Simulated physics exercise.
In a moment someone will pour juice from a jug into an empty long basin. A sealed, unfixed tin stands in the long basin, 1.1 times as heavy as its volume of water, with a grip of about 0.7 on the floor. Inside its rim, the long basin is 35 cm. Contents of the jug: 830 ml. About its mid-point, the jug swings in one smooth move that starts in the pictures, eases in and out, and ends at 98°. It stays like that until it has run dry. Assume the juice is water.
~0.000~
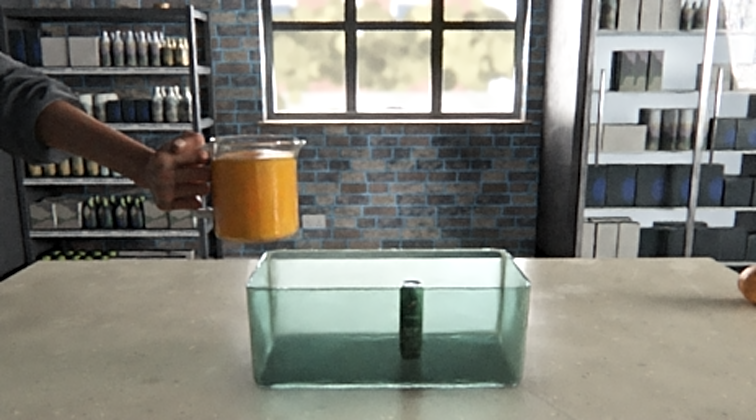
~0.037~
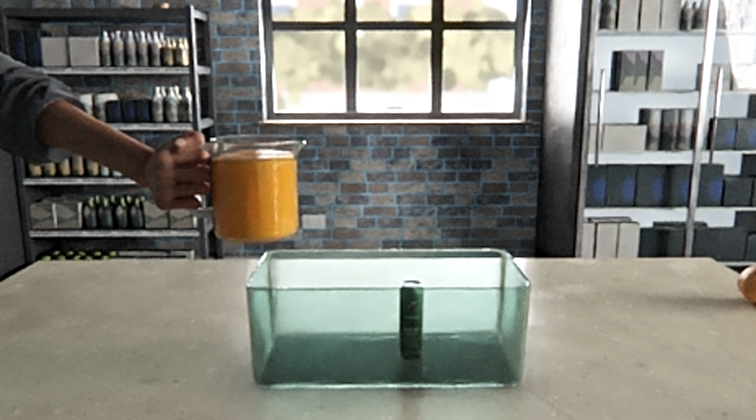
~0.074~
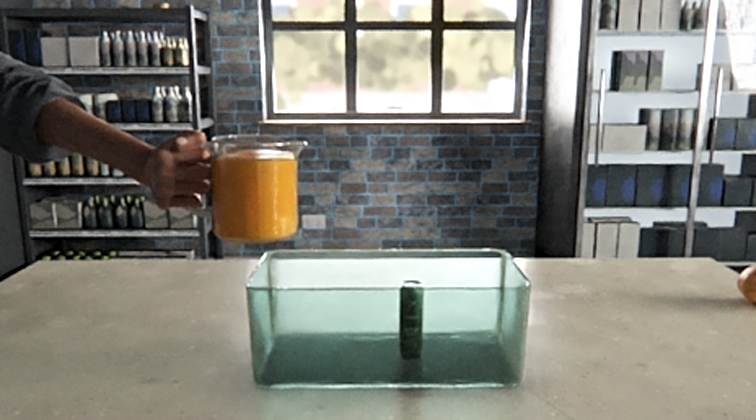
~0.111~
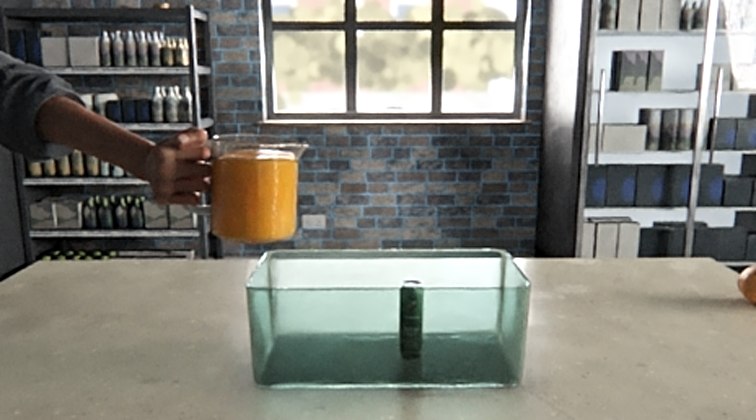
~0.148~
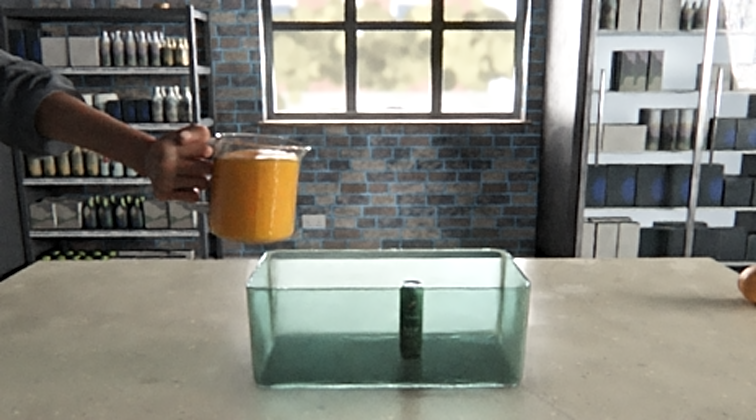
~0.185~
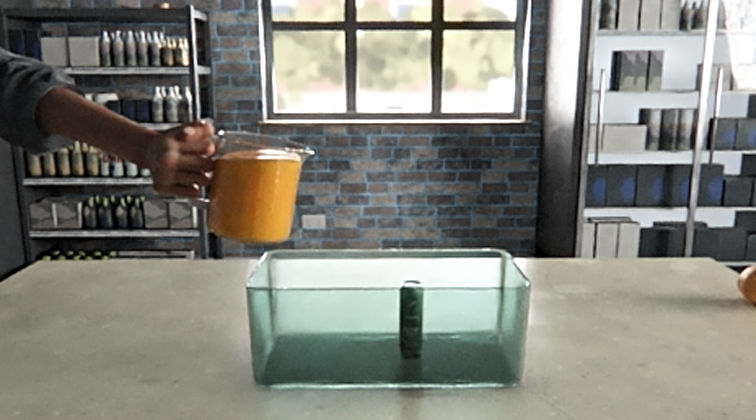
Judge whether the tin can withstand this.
It withstands it and stays upright.
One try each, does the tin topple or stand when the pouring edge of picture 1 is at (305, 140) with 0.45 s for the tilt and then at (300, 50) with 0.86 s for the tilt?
In the first try it remains standing; in the second it comes down.
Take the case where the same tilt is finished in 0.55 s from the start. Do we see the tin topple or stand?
In that case the tin stays vertical.
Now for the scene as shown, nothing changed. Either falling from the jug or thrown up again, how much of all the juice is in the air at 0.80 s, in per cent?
About 16 per cent.
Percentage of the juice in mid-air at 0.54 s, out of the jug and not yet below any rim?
Estimate: Some 12 % of the total.
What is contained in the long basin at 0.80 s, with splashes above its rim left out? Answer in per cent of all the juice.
46 per cent or thereabouts.
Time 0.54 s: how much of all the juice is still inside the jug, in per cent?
Close to 84 percent of the liquid remains at that time.
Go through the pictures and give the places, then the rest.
The first picture shows tilt 0°; pouring edge (305, 141); surface from (215, 156) to (294, 156); the long basin's rim runs from (257, 269) to (518, 268); the tin's top is at (412, 286).
The second picture shows tilt 0°; pouring edge (305, 142); surface from (215, 156) to (295, 156).
The third picture shows tilt 2°; pouring edge (306, 143); surface from (216, 156) to (295, 156).
The fourth picture shows tilt 4°; pouring edge (308, 145); surface from (217, 156) to (297, 157).
The fifth picture shows tilt 7°; pouring edge (310, 148); surface from (218, 156) to (299, 158).
The sixth picture shows tilt 11°; pouring edge (312, 152); surface from (220, 157) to (301, 158).
By 0.54 s the tilt is 68° and 84 per cent is still to pour; the tin stands where it began.
By 0.80 s the tilt is 97° and 37 per cent is still to pour; the tin stands where it began.
By 1.07 s the tilt is 98° and 10 per cent is still to pour; the tin stands where it began.
By 1.36 s the tilt is 98° and 2 per cent is still to pour; the tin stands where it began.
At rest the tin stands where it began.
